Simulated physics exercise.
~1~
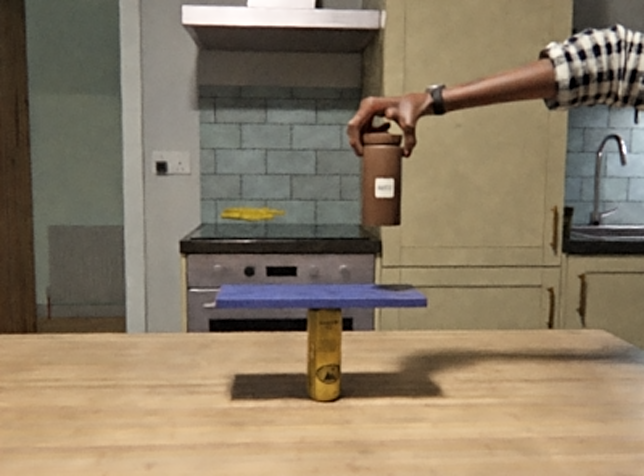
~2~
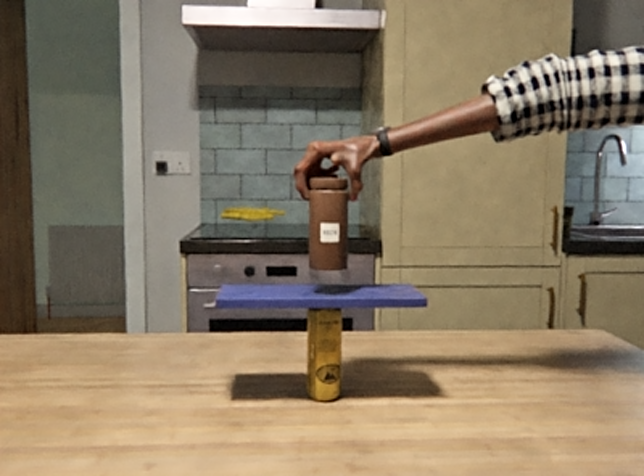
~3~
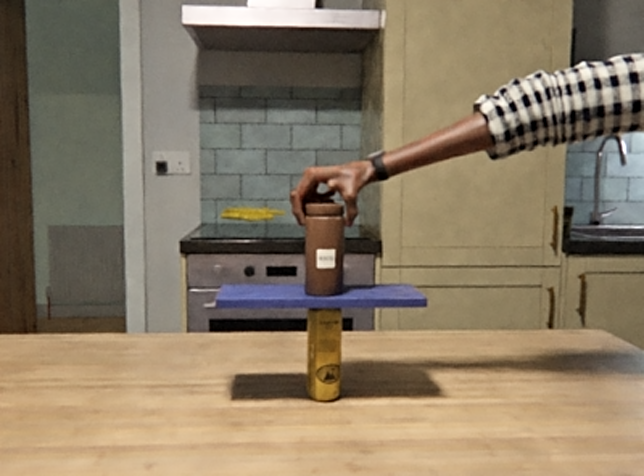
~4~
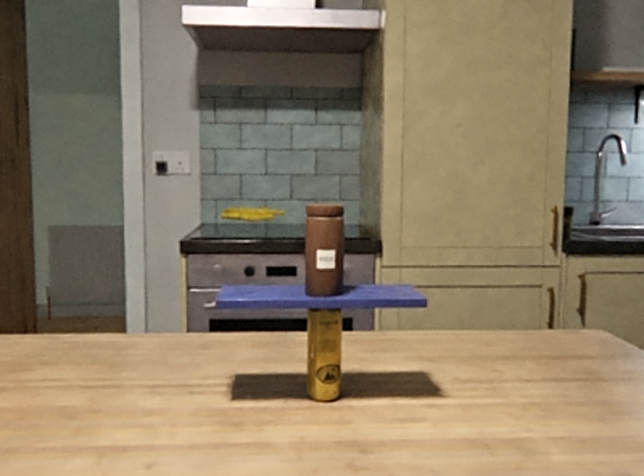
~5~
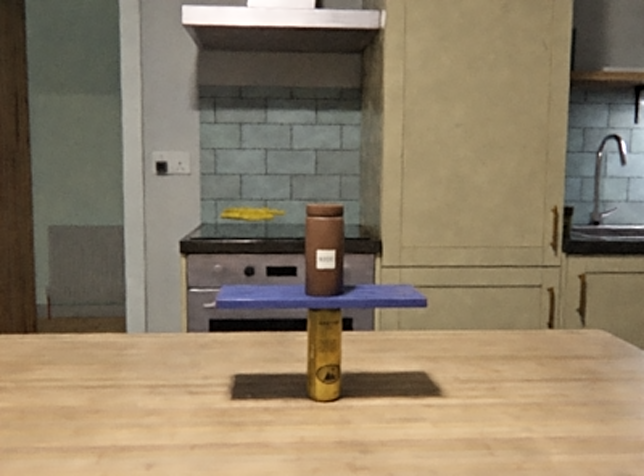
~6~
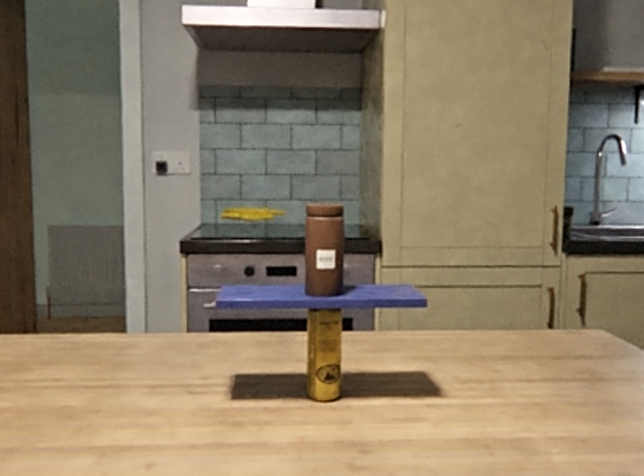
A hand lowers a brown jar onto a blue board balanced on a yellow can, and it stays.
